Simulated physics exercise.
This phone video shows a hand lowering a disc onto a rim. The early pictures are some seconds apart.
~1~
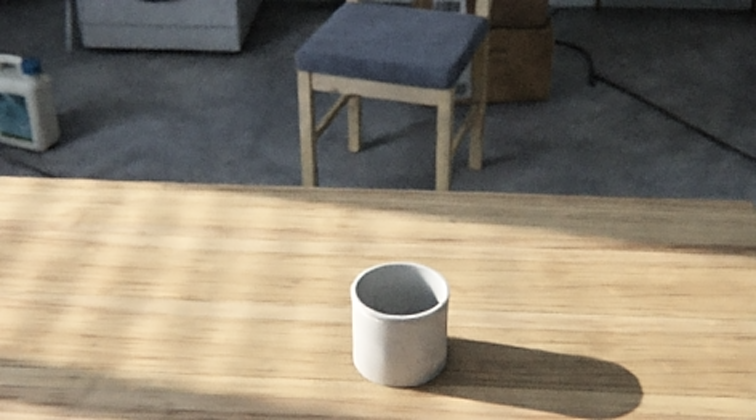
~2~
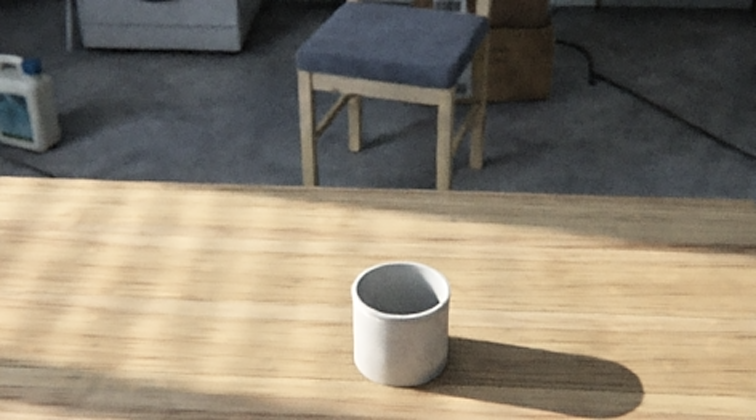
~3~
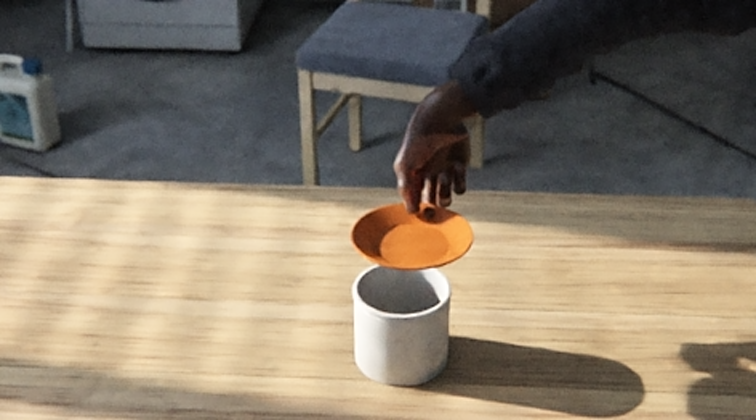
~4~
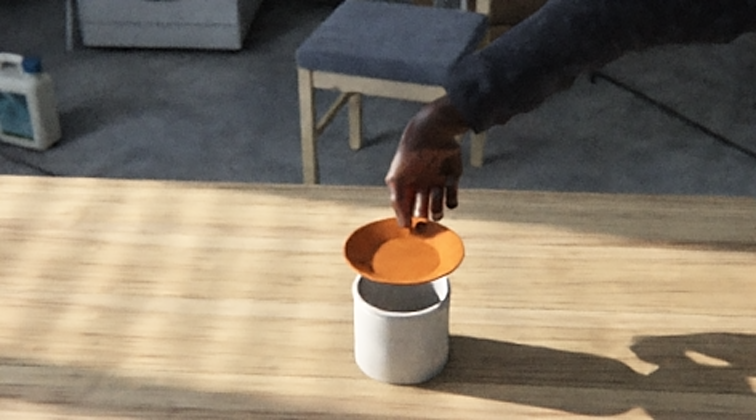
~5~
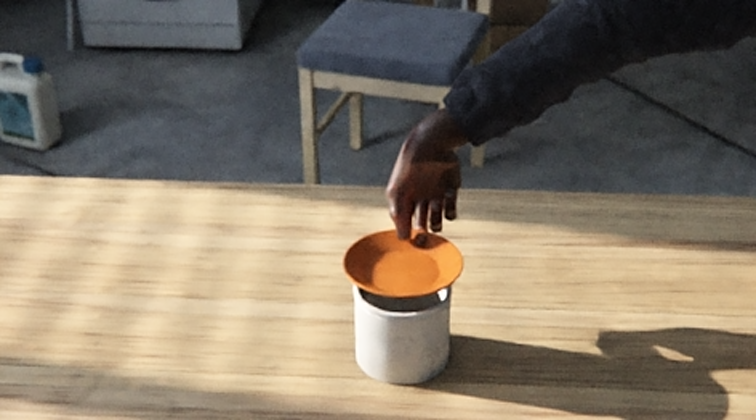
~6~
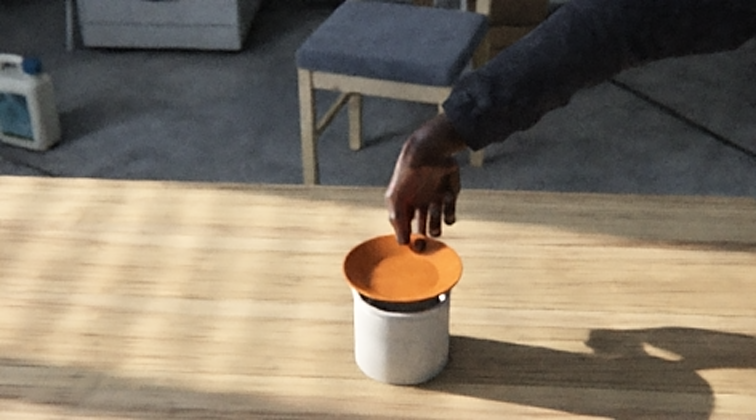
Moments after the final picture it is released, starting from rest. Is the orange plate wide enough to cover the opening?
Well, it turns out the orange plate simply sits across the top.
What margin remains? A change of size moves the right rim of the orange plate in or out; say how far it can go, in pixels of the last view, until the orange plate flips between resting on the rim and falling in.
Direction left, distance some 16 pixels.
Then, 0.10 s after the last picture, orange plate moving near (402, 280).
Then, 0.38 s after the last picture, orange plate sitting on the rim near (402, 280).
At rest, the orange plate covers the opening, near (402, 280).
